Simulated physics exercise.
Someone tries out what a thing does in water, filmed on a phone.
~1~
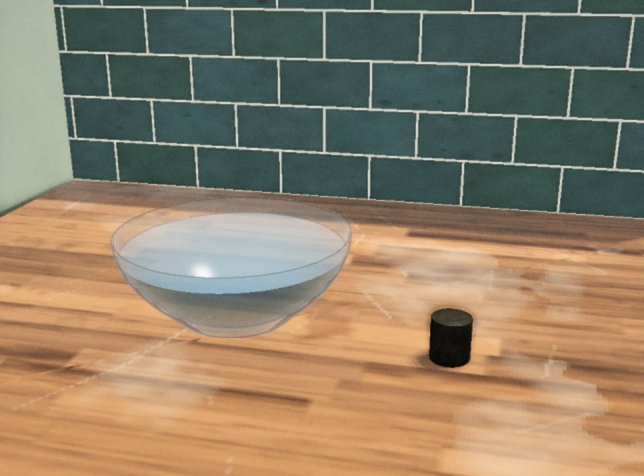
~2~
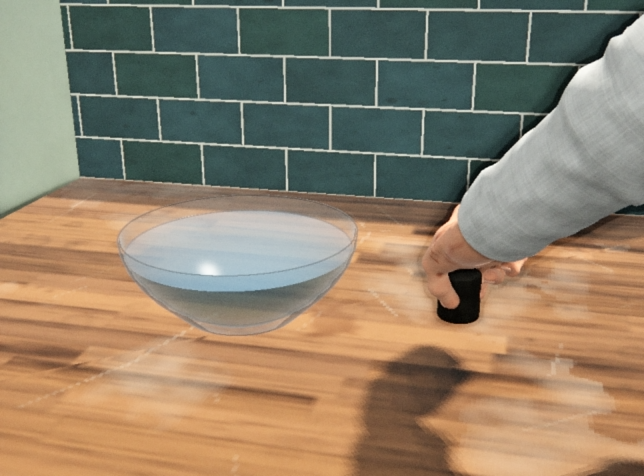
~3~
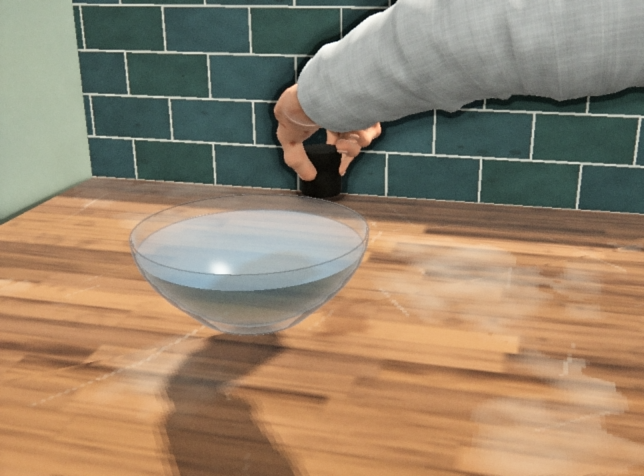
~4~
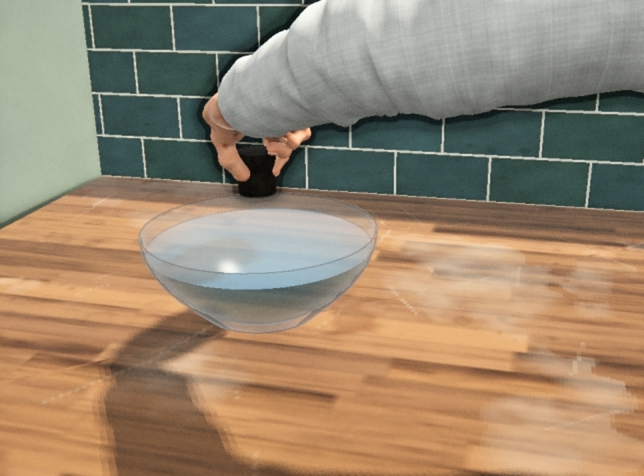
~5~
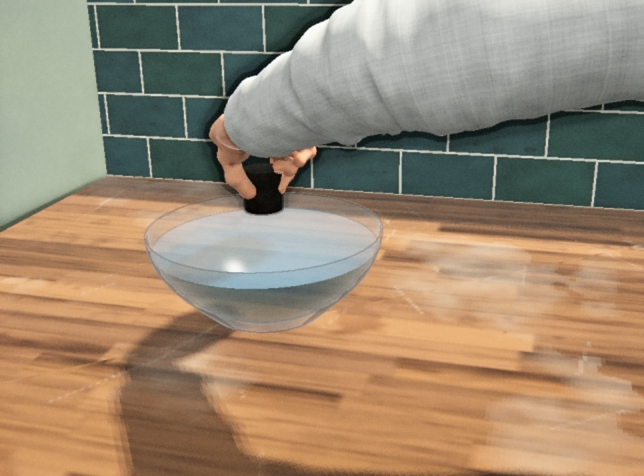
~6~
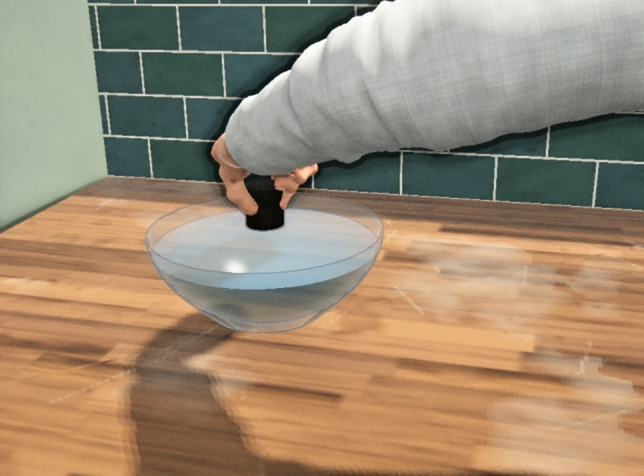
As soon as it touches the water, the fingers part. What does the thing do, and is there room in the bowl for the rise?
Put in the water, the thing drops down, and the bowl does not spill.
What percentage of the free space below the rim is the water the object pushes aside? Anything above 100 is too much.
It comes to around 10 percent.
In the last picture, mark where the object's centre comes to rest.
In the final view it sits close to pixel (268, 284).
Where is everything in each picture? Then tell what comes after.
In the first frame, the iron weight lies on the top at (451, 338); bowl (235, 270) about three quarters full.
The second frame shows a hand picks up the iron weight at (459, 294); bowl about three quarters full, surface at (240, 247).
In the third frame, the iron weight is carried over at (321, 170); bowl (252, 267) about three quarters full.
In the fourth frame, the iron weight is above the bowl at (257, 172); bowl about three quarters full, surface at (260, 244).
The fifth frame shows the iron weight comes down at (263, 189); bowl (266, 265) about three quarters full.
In the sixth frame, the iron weight is just over the surface at (264, 204); bowl about three quarters full, surface at (266, 244).
Soon after, the iron weight enters the water; the bowl is about three quarters full.
Later, the iron weight goes on down; the bowl is about three quarters full.
In the end, the iron weight lies on the bottom; the bowl is about three quarters full; nothing is spilt.
